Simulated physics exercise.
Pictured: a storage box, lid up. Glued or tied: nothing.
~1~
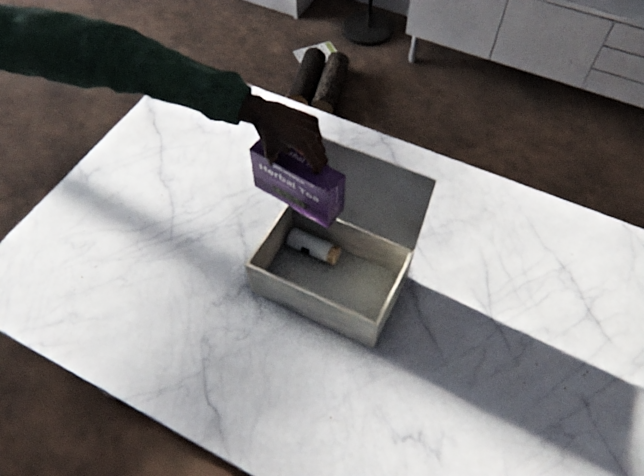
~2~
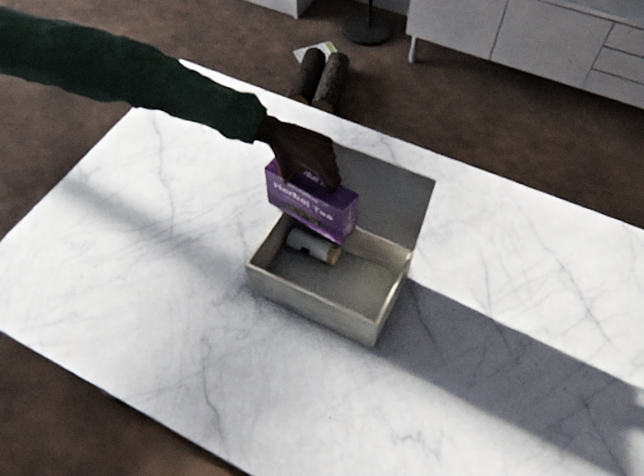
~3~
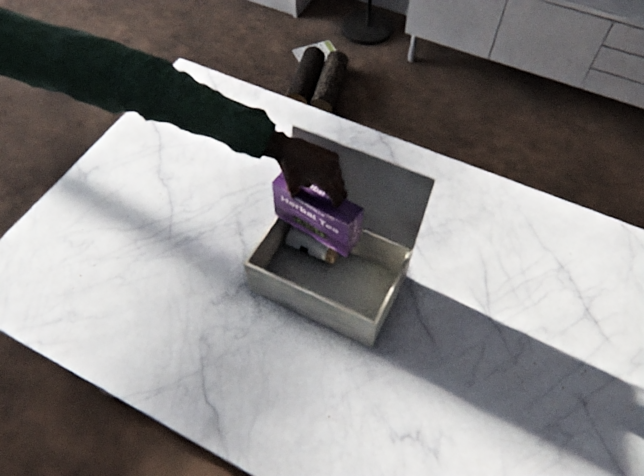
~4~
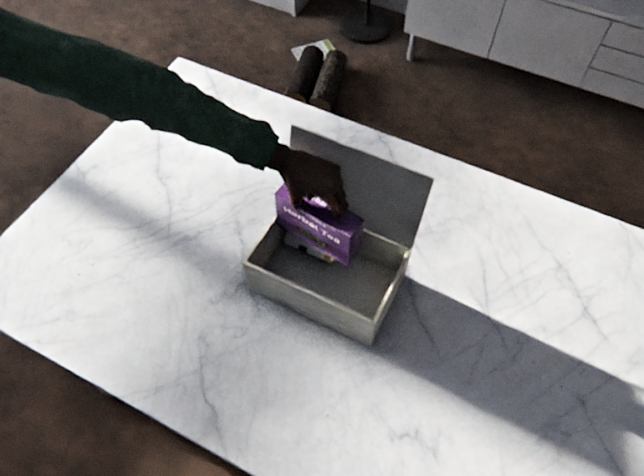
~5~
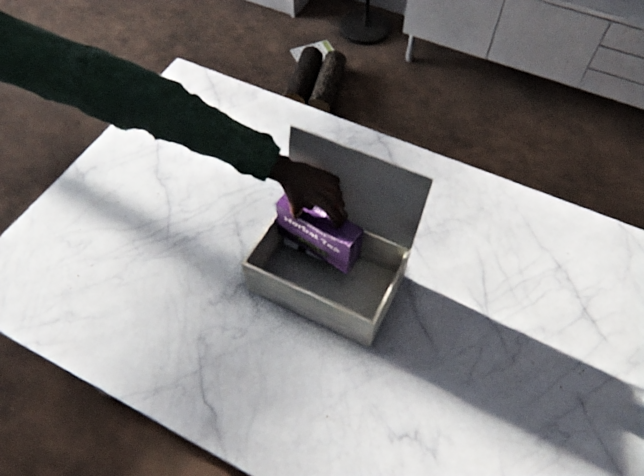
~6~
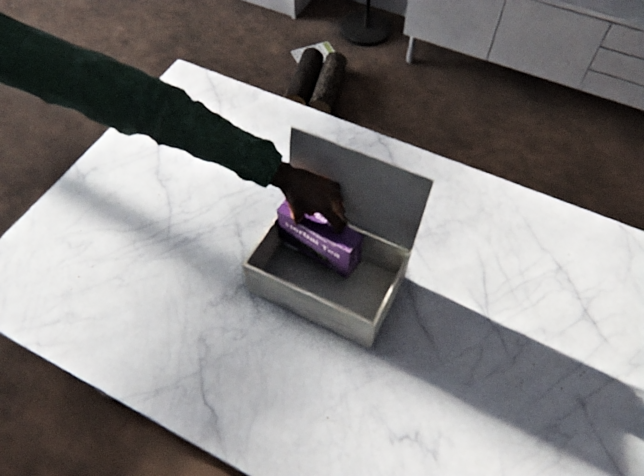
On a marble table, a dark-sleeved arm lowering a purple herbal tea box into an open storage box over a small white shaker.
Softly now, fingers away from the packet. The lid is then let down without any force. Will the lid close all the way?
The lid is going to drop into place.
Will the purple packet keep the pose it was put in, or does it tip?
Well, the purple packet ends up skewed.
Then, 1.10 s on from there, lid starting down; purple packet on its side near (303, 277).
Then, 1.80 s on from there, lid 31° above the rim; purple packet on its side near (303, 277).
In the end, lid shut; toppled in the box, purple packet; white shaker unmoved. At the end, from the last picture's camera, purple packet near (303, 277).
